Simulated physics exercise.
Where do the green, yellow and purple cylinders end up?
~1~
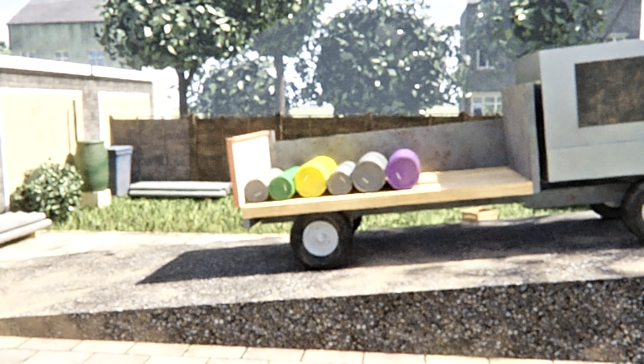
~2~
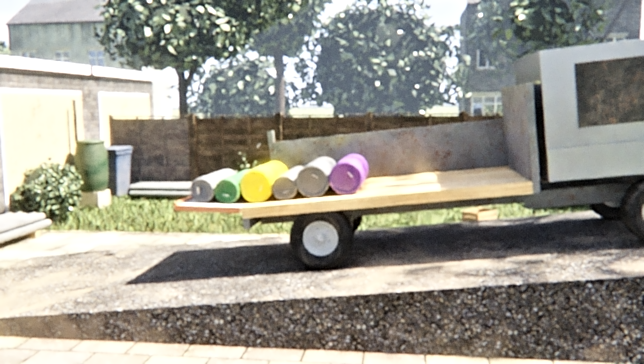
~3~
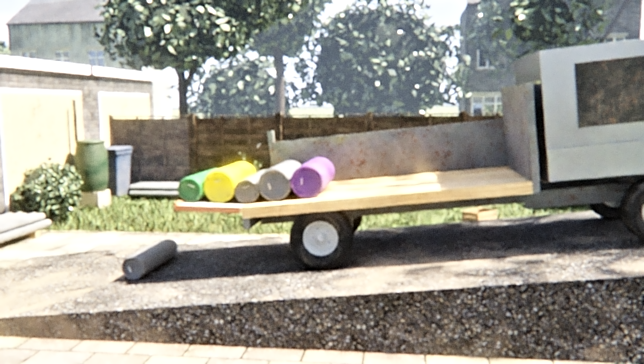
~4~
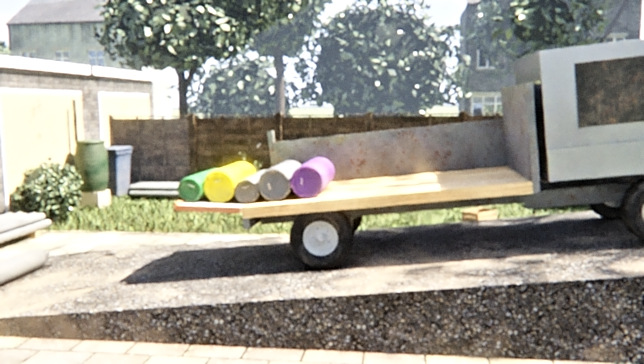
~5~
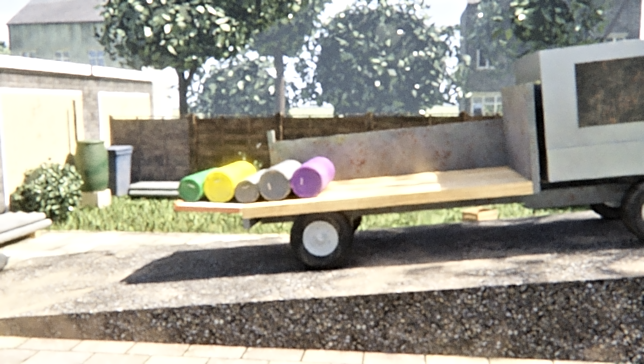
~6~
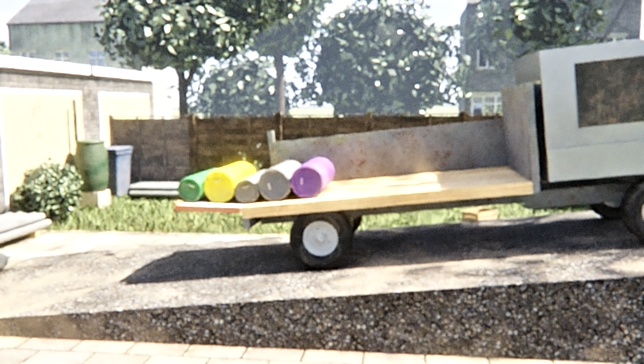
The green and yellow cylinders come to rest out on the lowered tailgate, while the purple one stays over the truck's bed.
A row of colourful cylinders rolled left along a parked truck's bed as its tailgate dropped open, and a grey one fell off and rolled out of view. The others stopped, with green and yellow on the lowered gate and purple still over the bed.
